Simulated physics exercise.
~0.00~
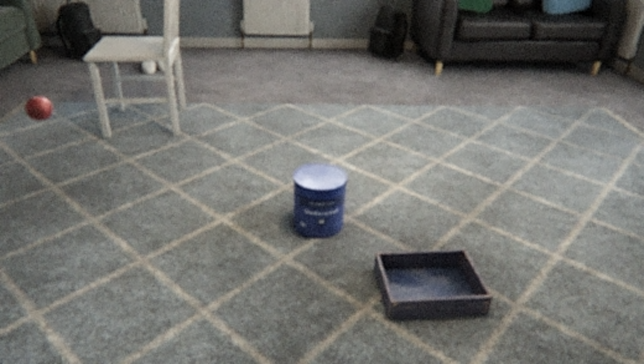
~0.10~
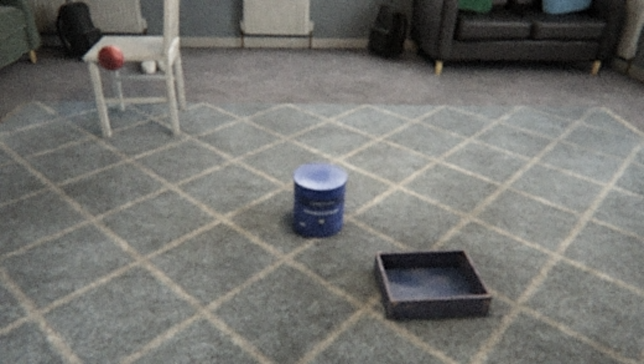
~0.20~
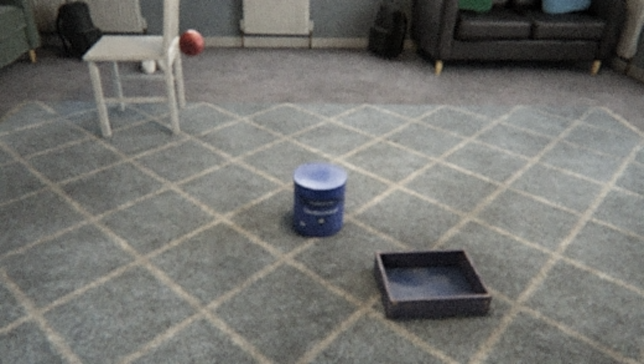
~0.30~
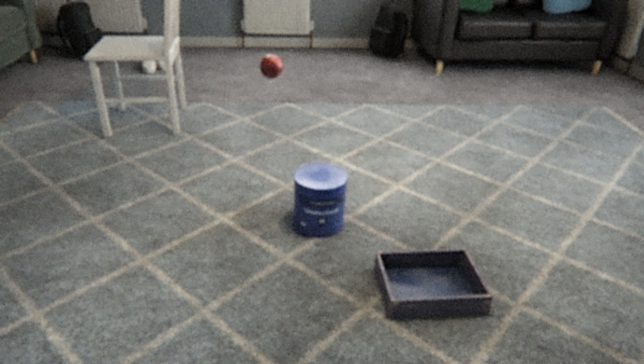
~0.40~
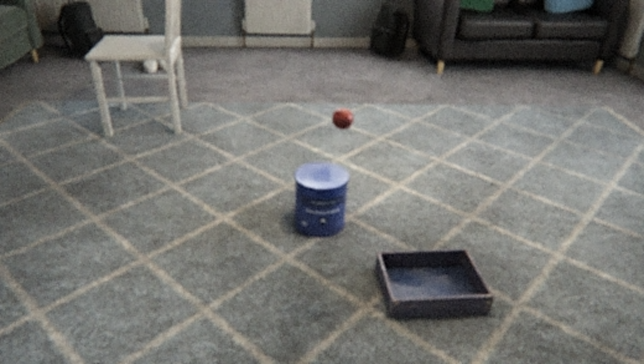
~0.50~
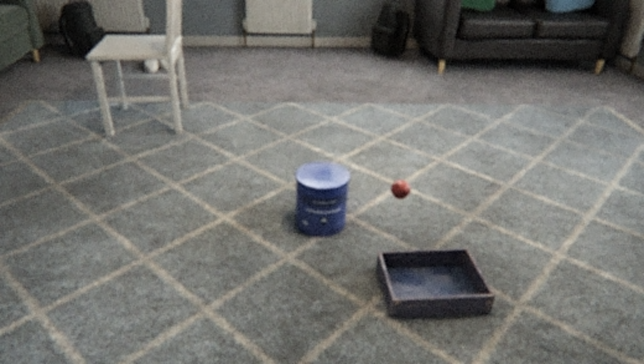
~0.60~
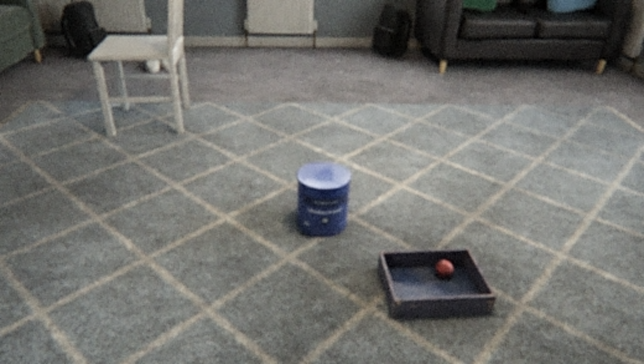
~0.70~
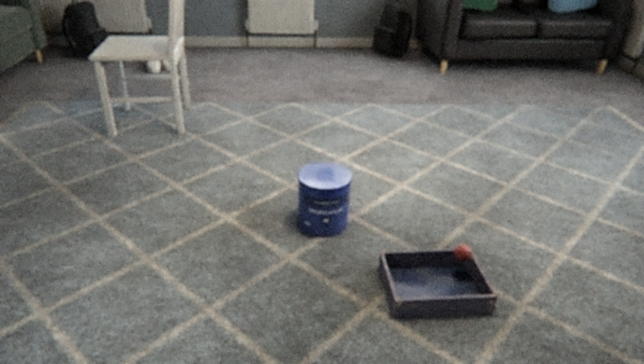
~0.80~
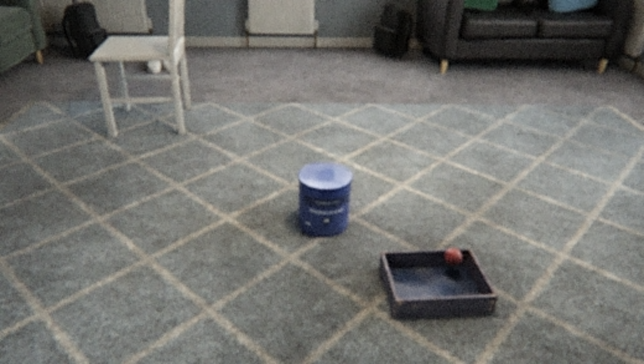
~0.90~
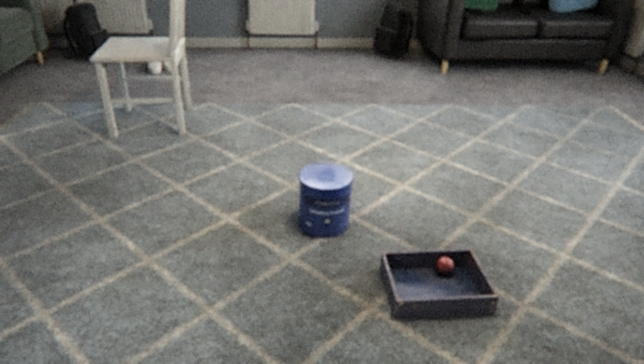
A carpeted living room with a pale diamond pattern on its grey rug is seen from slightly above by a gently swaying camera. A white chair stands at the left, a dark sofa at the back right, a blue pail near the middle, and an empty dark open box in front of it to the right. A red ball flies in from the left, rises past the chair, then arcs down over the rug beyond the pail. It drops into the box, bounces up slightly towards the back right corner, moves back left and ends inside, while the pail stays put.
